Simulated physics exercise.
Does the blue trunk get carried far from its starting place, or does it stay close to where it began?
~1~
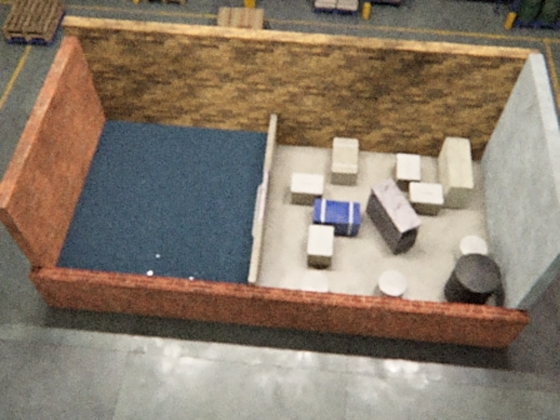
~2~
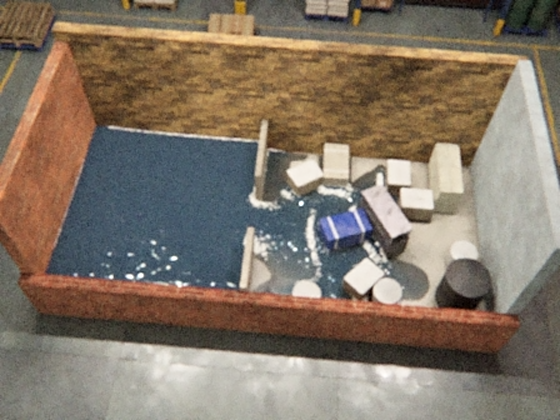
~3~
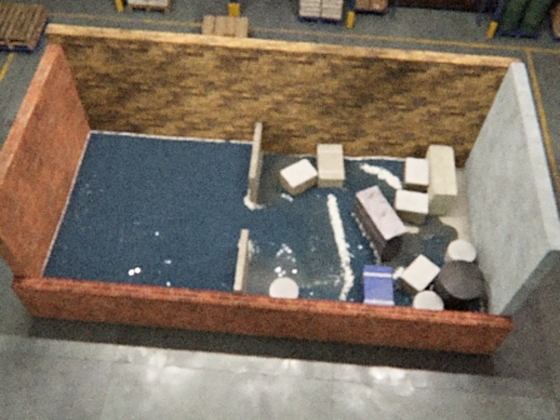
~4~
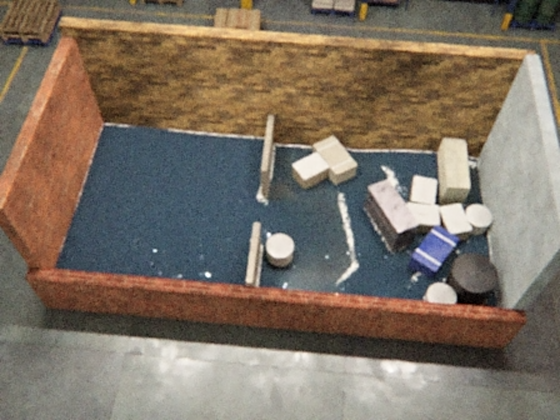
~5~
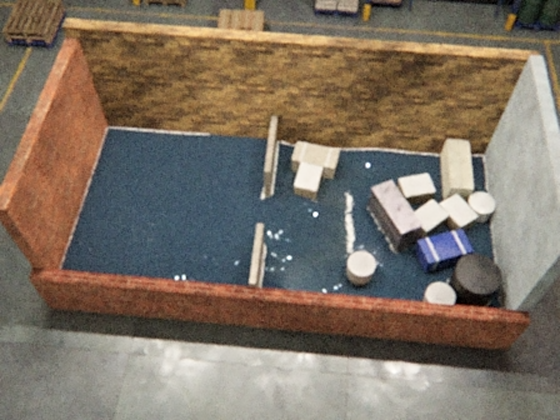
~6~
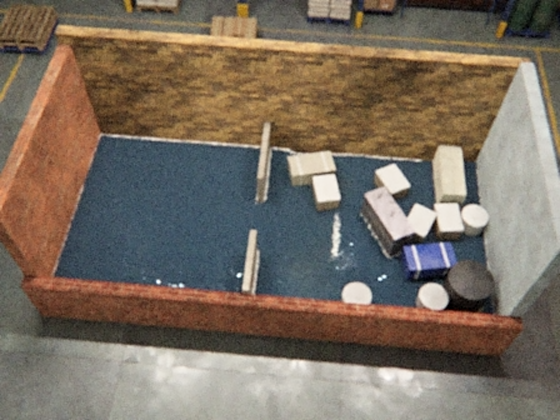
The blue trunk is carried far from its starting place, ending toward the right wall beside the dark round tub.
